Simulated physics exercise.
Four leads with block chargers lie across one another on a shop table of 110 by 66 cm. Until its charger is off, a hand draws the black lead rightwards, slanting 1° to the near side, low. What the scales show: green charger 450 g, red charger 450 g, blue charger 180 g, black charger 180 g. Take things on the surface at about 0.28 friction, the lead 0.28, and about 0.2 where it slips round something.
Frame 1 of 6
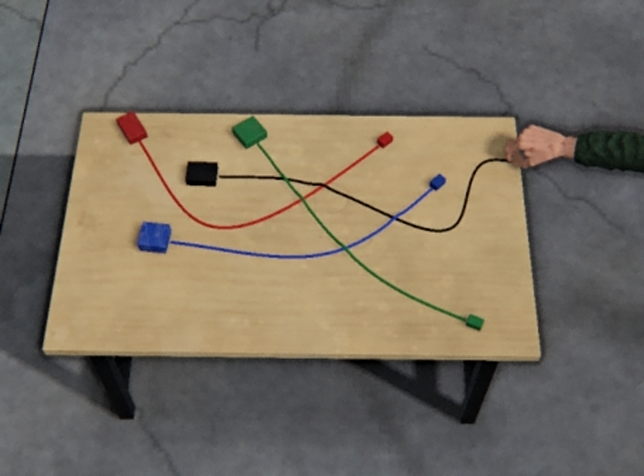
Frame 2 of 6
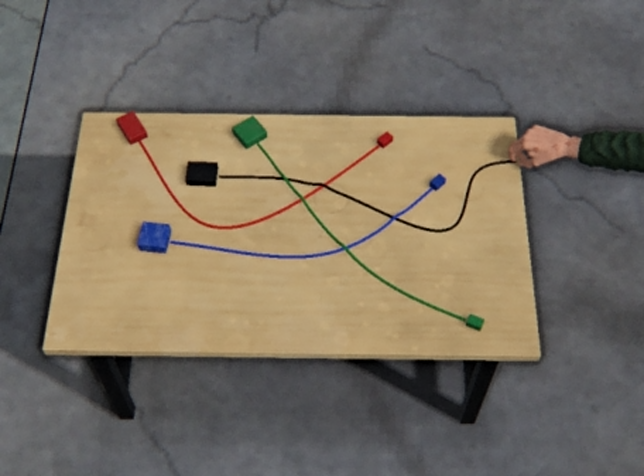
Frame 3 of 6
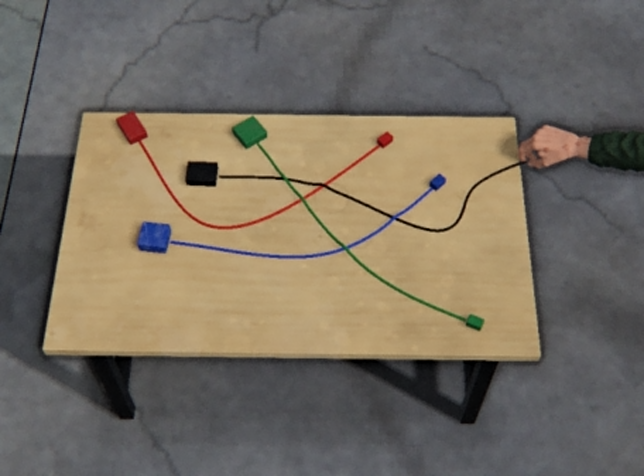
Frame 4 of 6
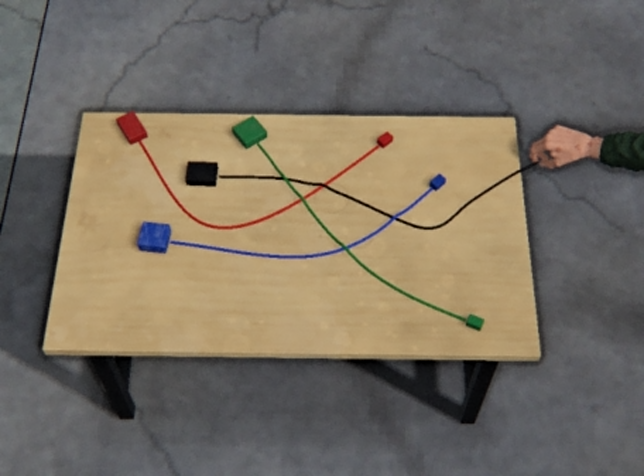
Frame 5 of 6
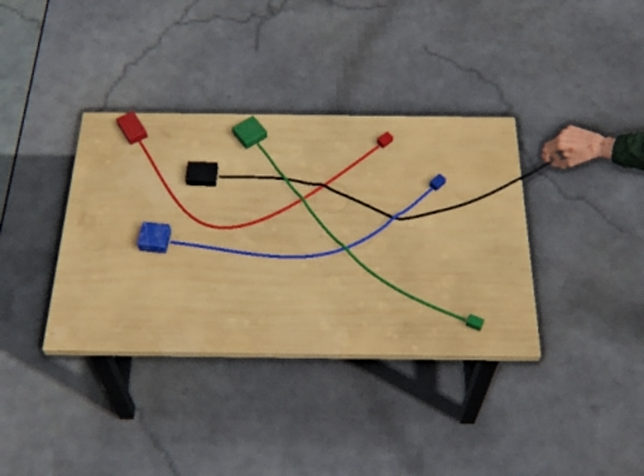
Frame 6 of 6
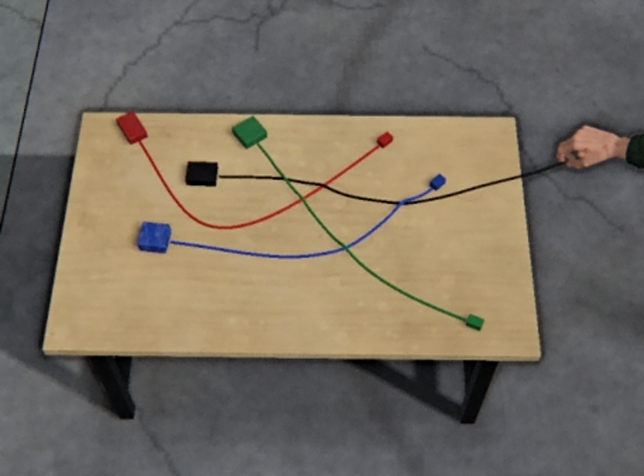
On a wooden table where four colored cords crossed one another, a hand at the right edge pulled the black cord rightward, drawing its slack loop nearly straight and nudging the blue cord slightly.
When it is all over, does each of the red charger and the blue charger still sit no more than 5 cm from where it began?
Red charger: Yes, close by; blue charger: No, further off.
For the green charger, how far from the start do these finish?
About: Green charger 0 cm.
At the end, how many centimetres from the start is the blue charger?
The blue charger ends 20 cm from where it began.
Next, the black lead's tail end at (317, 173); black charger 24 cm off its start, blue plug 7 cm off its start.
Then, the black lead's tail end at (430, 172); black charger 51 cm off its start, green plug 16 cm off its start, blue plug 6 cm off its start.
After that, the black lead has left the top; blue charger 18 cm off its start at (227, 216), black charger 82 cm off its start at (537, 194), green plug 26 cm off its start at (441, 223).
Later, the black lead has left the top; blue charger 18 cm off its start, black charger over the edge, green plug 26 cm off its start.
At the end, the black lead has left the top; blue charger 18 cm off its start at (227, 216), red charger 0 cm off its start at (131, 125), black charger over the edge, green plug 26 cm off its start at (441, 223).
